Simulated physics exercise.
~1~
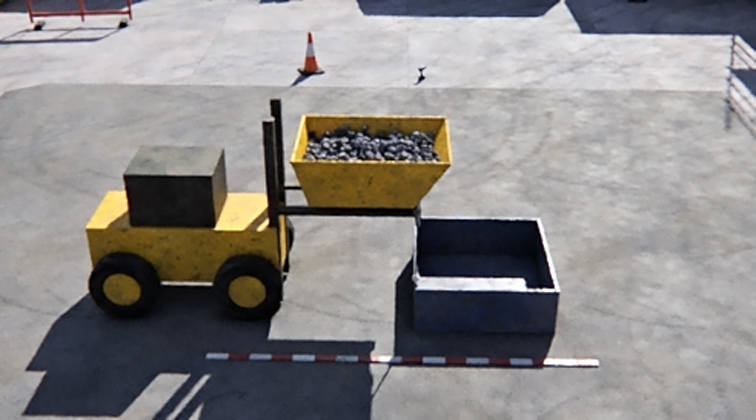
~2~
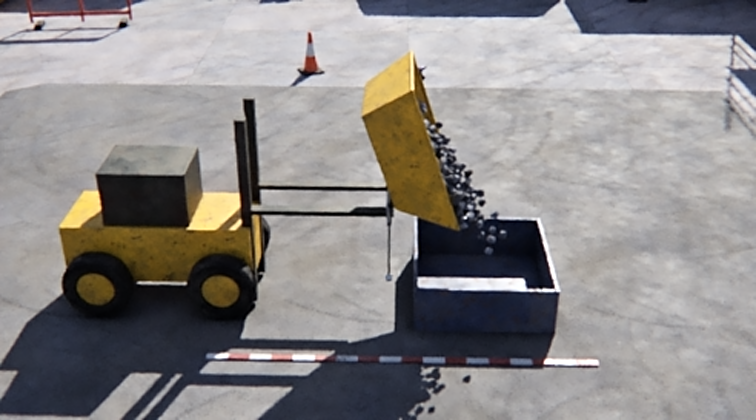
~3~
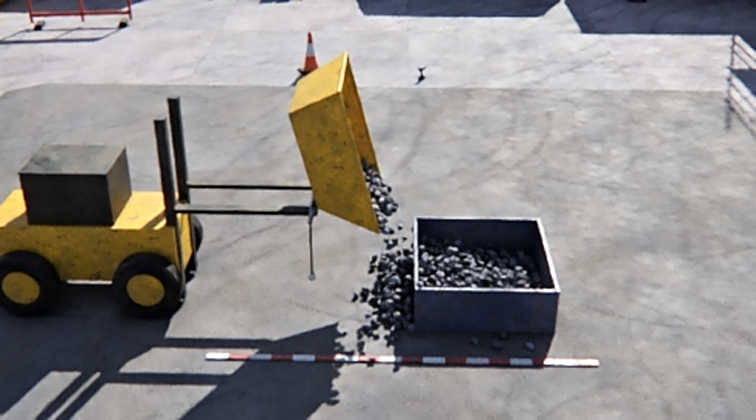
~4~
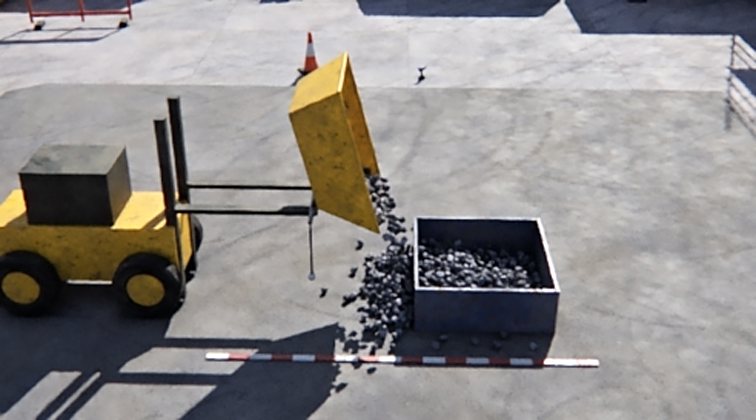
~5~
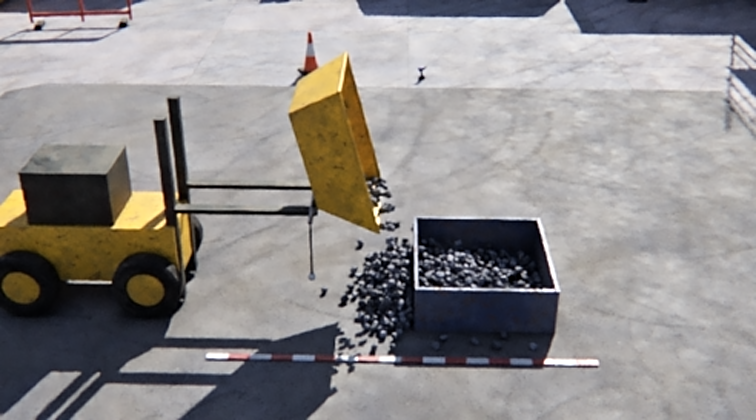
A yellow forklift tipped its skip of dark crushed rock over an open bin while backing away to the left, so the stones first poured inside, then spilled short, leaving the bin well filled, a heap beside it and a few stones in the skip.
